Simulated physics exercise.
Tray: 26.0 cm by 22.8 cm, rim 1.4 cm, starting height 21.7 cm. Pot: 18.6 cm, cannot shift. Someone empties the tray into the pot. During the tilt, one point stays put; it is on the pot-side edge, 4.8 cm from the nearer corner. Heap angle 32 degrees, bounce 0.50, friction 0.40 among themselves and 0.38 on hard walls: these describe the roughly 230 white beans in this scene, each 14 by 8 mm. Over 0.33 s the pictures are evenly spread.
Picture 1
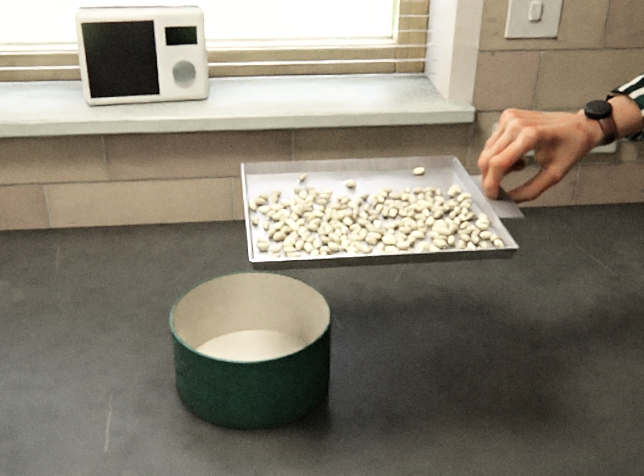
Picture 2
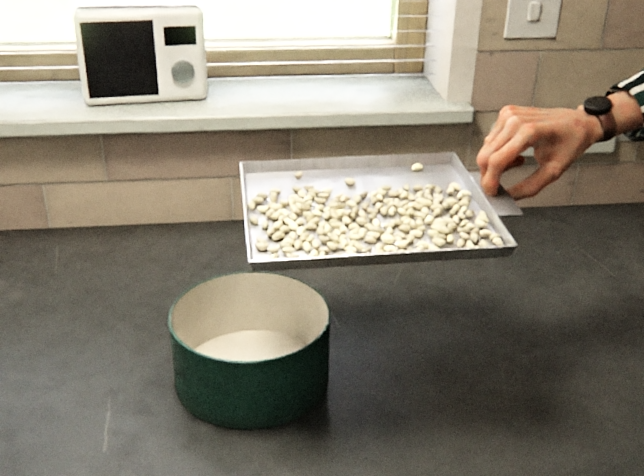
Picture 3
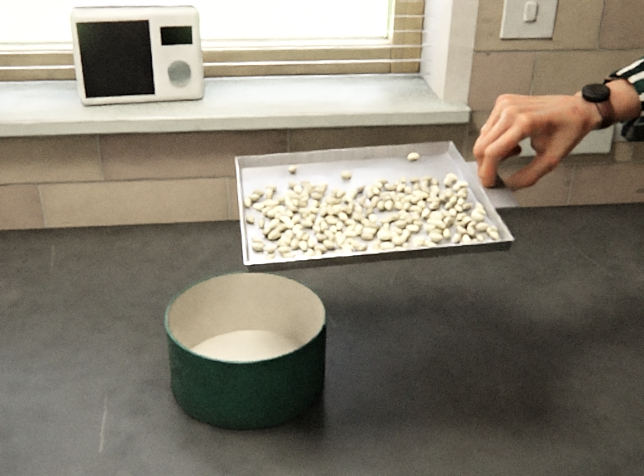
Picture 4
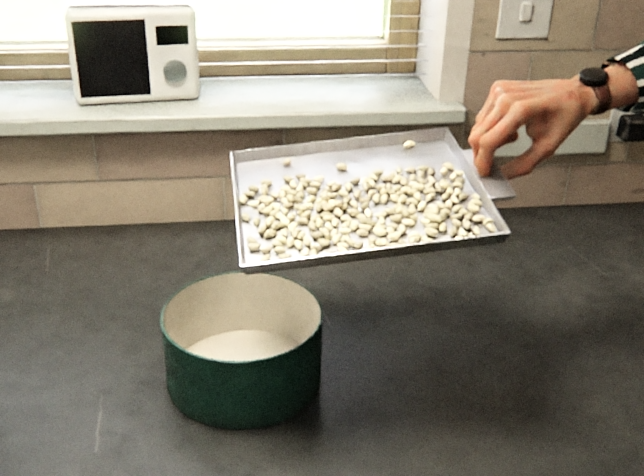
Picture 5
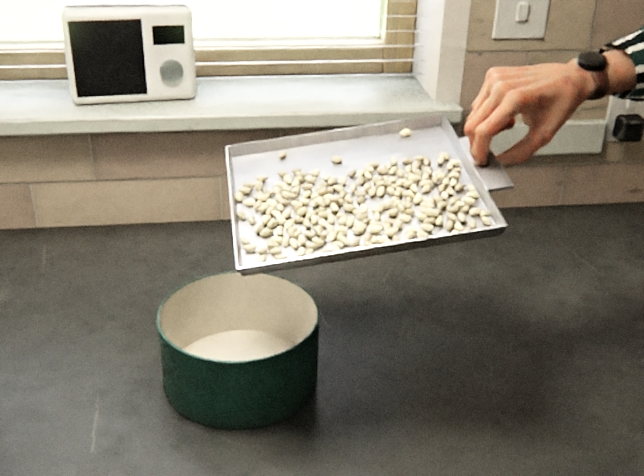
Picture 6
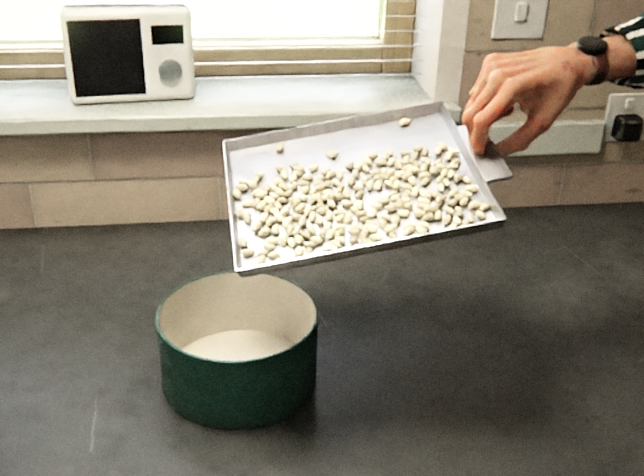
White beans resting on a shallow metal tray as a hand gradually tilts it down to the left above a green pot.
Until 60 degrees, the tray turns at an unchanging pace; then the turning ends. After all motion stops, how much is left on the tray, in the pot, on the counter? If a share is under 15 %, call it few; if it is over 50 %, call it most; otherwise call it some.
I would say tray: Some, pot: Few, counter: Most.
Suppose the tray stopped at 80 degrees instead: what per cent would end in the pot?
Pot share: About 5 per cent.
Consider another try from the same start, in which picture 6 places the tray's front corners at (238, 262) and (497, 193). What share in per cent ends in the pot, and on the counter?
Pot 25 % / counter 35 %.
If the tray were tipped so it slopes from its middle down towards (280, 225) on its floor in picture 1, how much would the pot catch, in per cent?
That comes to around 35 per cent.
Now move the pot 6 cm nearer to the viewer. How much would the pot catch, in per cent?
In that setup it would come to near 55 per cent.
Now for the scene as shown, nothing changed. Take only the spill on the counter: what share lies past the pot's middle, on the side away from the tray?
Share: Close to 70 %.
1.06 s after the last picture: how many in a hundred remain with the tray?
It comes to near 65 per cent.
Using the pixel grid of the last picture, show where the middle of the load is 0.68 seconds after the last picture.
Near pixel (306, 200).
Then, 0.42 s after the last picture, tilt 36 degrees; the tray holds 100 %, the pot 0 %.
Then, 0.68 s after the last picture, tilt 51 degrees; the tray holds 100 %, the pot 0 %.
Then, 1.06 s after the last picture, tilt 60 degrees; the tray holds 65 %, the pot 0 %.
In the end, tray 20 %, pot 5 %, counter 75 %.
